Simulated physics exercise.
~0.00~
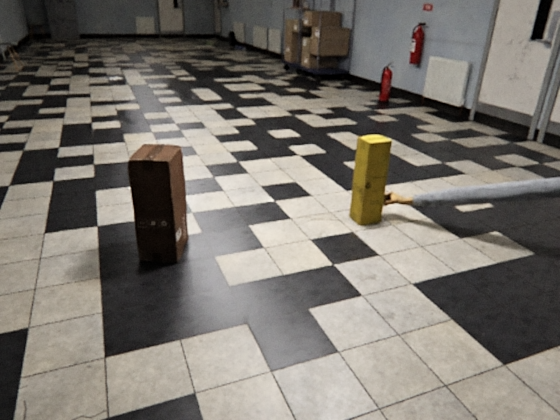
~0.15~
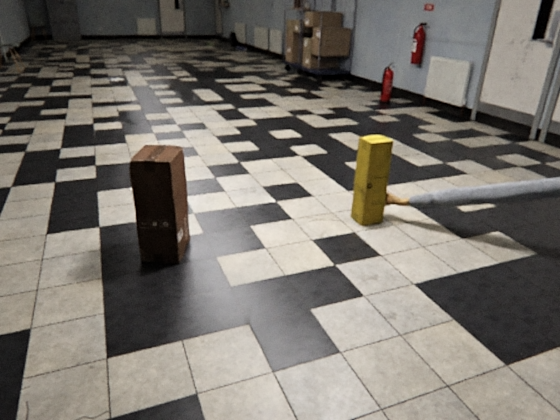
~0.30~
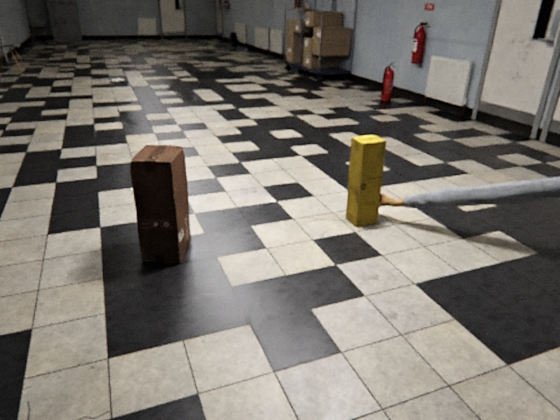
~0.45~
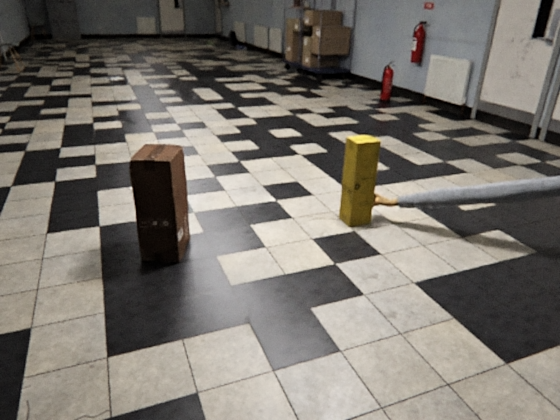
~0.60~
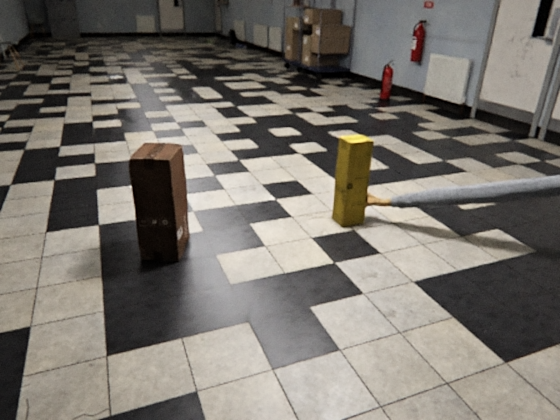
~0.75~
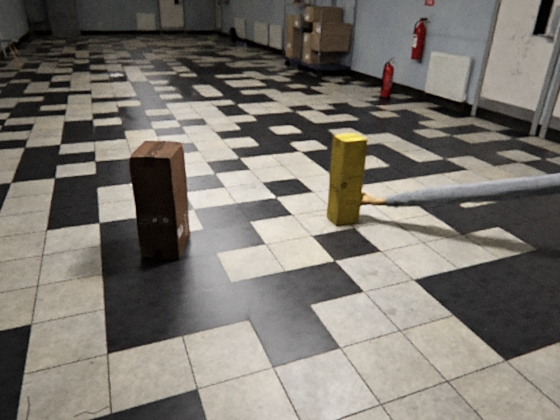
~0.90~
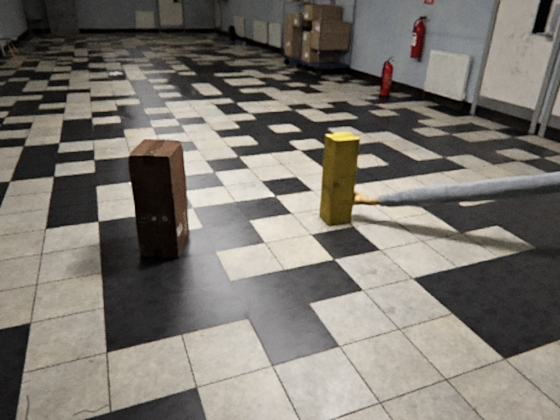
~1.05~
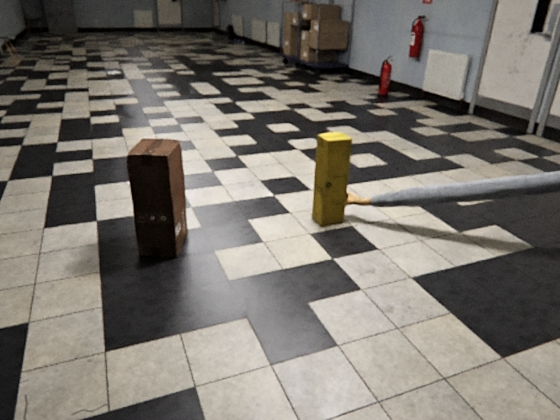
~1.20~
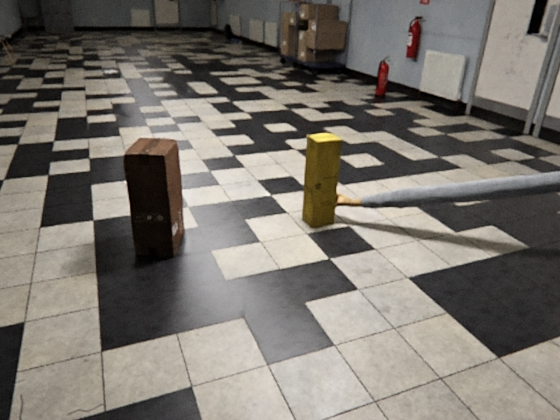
A tall yellow box stands upright on a black and white tiled floor, with a pale, sleeved arm reaching in from the right to touch its side. To the left stands a reddish-brown box, and a fire extinguisher and stacked cartons are visible in the background. At first the yellow box stays put, then the hand begins pushing it slowly to the left. It slides in small steps across the tiles, staying upright as the arm follows. By the end it stands closer to the brown box, still upright and untoppled, with the hand against it and a gap between the two.
